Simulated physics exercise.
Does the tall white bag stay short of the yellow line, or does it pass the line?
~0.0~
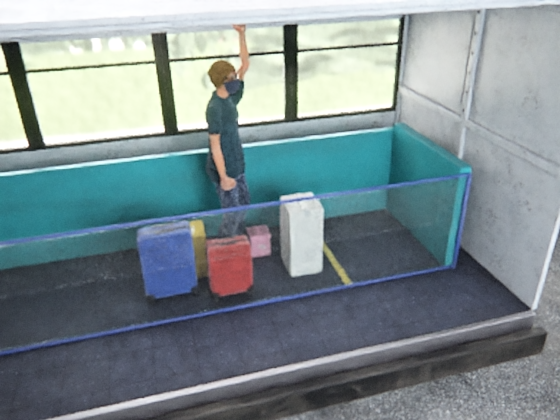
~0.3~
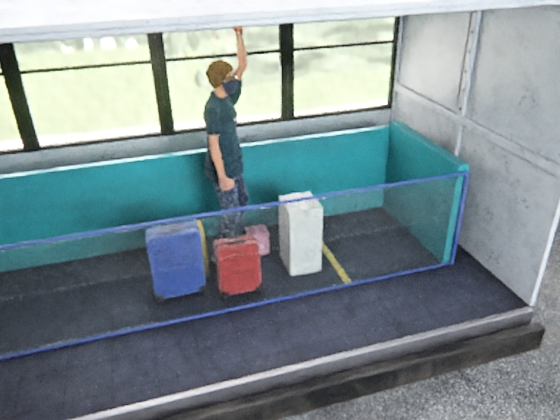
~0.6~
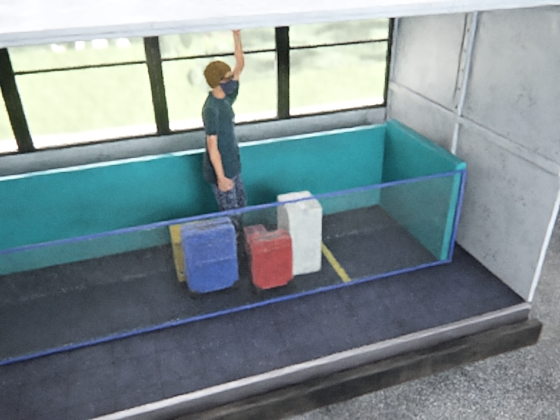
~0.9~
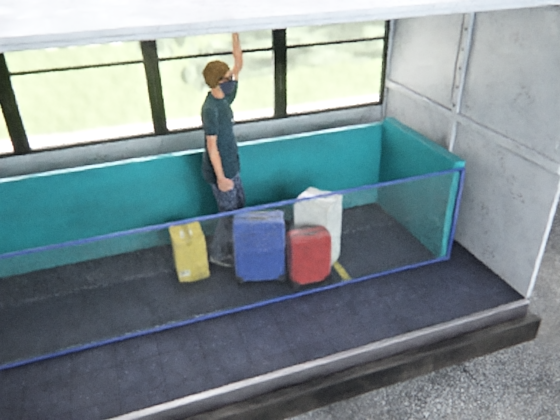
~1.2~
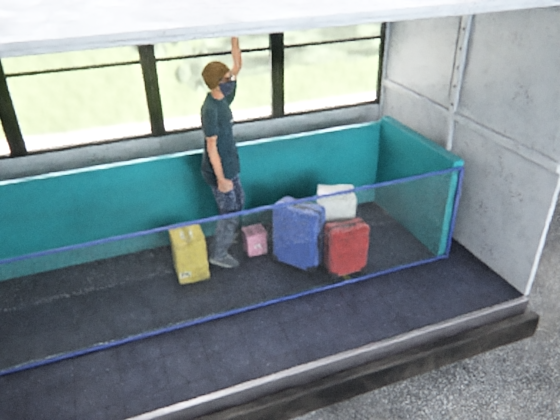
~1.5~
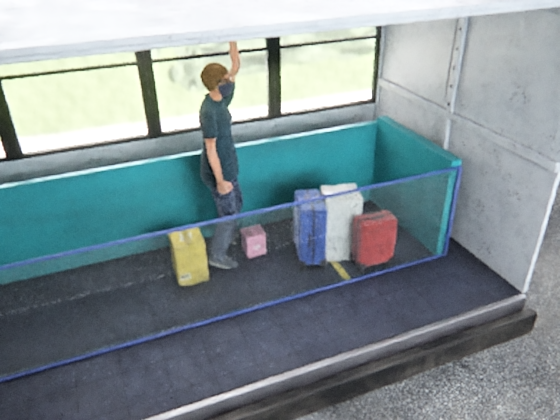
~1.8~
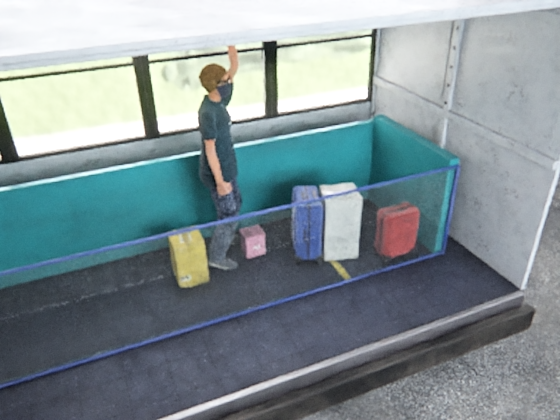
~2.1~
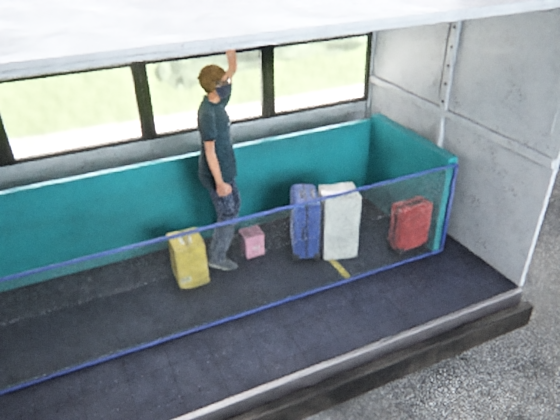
The tall white bag passes the yellow line. It shifts to the right and stays upright just beyond it.
On a tram, two cases roll right, a white bag follows, and the red goes farthest.
